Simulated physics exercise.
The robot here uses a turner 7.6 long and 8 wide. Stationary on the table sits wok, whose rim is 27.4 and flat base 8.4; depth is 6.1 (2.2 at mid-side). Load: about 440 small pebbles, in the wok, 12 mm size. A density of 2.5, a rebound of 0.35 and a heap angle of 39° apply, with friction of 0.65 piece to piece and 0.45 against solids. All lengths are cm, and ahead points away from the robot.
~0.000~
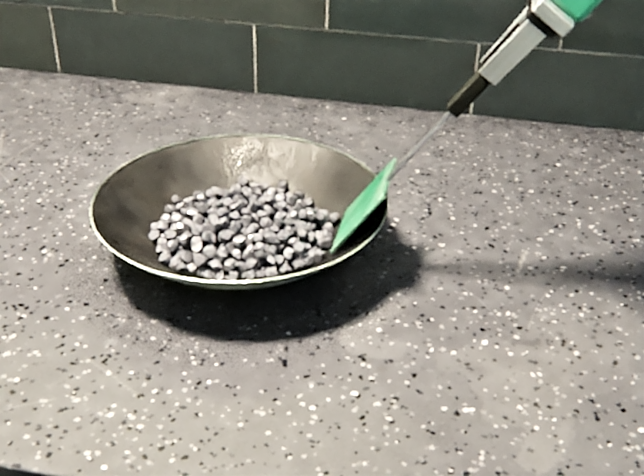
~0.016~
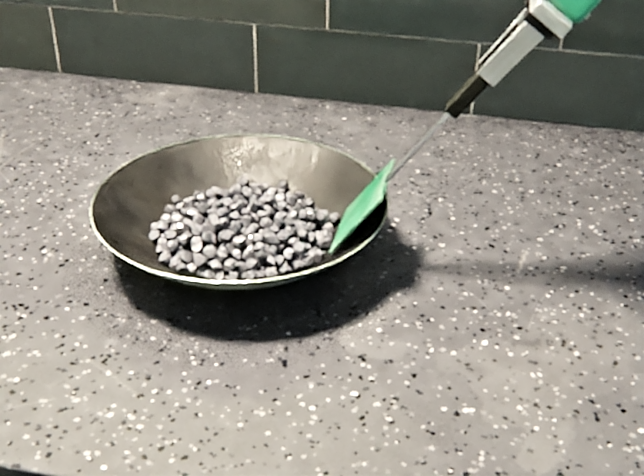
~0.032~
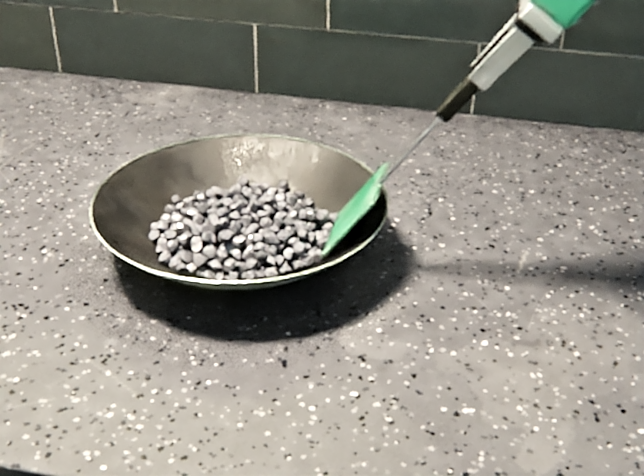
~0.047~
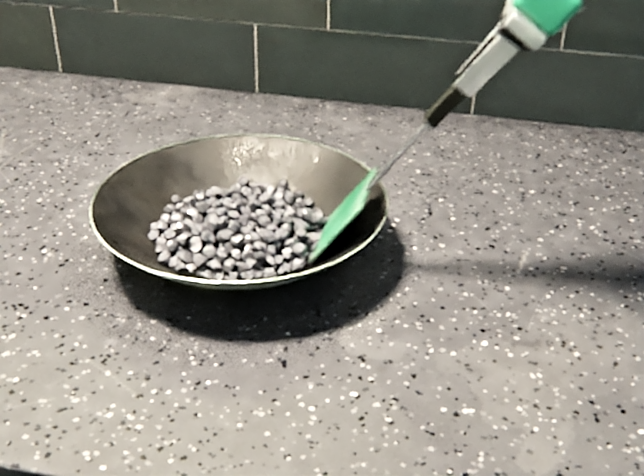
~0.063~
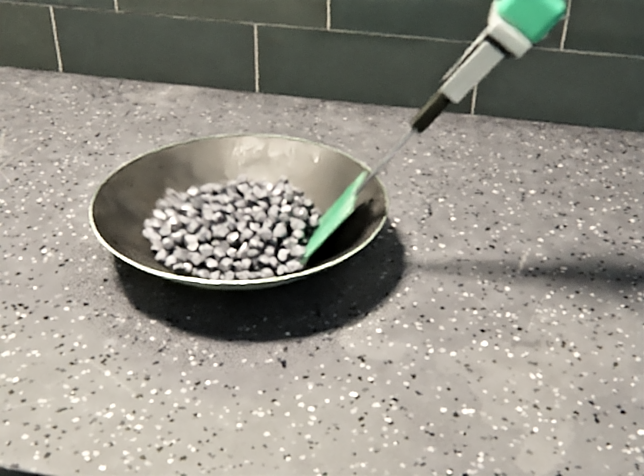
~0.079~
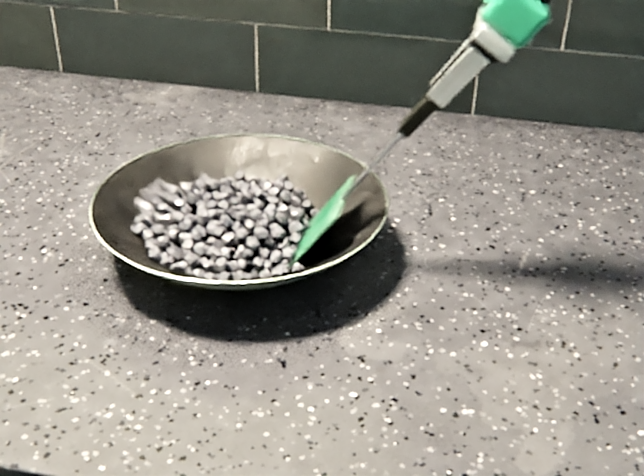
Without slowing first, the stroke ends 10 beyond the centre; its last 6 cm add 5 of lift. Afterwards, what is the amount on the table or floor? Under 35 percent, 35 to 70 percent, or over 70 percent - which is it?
It is 35 to 70 percent.
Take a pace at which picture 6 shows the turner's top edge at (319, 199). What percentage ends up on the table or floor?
My guess is around 55 percent.
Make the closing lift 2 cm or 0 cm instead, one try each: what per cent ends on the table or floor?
You'd get some 55 per cent with the first setting and some 50 per cent with the second.
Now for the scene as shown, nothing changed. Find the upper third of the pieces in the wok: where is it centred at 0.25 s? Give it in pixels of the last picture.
Centre: Approx. (138, 177) in the last view.
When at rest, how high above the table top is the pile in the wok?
Roughly 5.5 centimetres.
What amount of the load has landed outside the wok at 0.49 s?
Around 40 %.
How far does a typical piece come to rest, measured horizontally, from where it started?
I'd estimate close to 13 centimetres.
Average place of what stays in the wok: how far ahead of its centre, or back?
4.0 cm ahead.
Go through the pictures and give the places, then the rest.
The first picture shows turner top edge at (390, 177), sloping 55°; upper third of the load around (242, 220), from x 155 to 335, top at y 180; 444 in the wok.
The second picture shows turner top edge at (388, 178), sloping 55°; upper third of the load around (243, 220), from x 155 to 335, top at y 180.
The third picture shows turner top edge at (381, 182), sloping 55°; upper third of the load around (243, 220), from x 155 to 335, top at y 180.
The fourth picture shows turner top edge at (369, 187), sloping 55°; upper third of the load around (242, 221), from x 155 to 325, top at y 180.
The fifth picture shows turner top edge at (357, 192), sloping 55°; upper third of the load around (233, 215), from x 150 to 315, top at y 180.
The sixth picture shows turner top edge at (345, 195), sloping 55°; upper third of the load around (219, 210), from x 140 to 315, top at y 175; 444 in the wok.
By 0.16 s, sloping 55°, highest piece 9 above the table; 434 in the wok, 10 on the blade or in flight.
By 0.25 s, sloping 55°, highest piece 10 above the table; 407 in the wok, 1 on the table or floor, 36 on the blade or in flight.
By 0.49 s, sloping 55°, highest piece 10 above the table; 239 in the wok, 182 on the table or floor, 23 on the blade or in flight.
By 1.54 s, sloping 55°, highest piece 6 above the table; 239 in the wok, 205 on the table or floor.
Final count, 239 in the wok, 205 on the table or floor. That is 46 % on the table or floor.
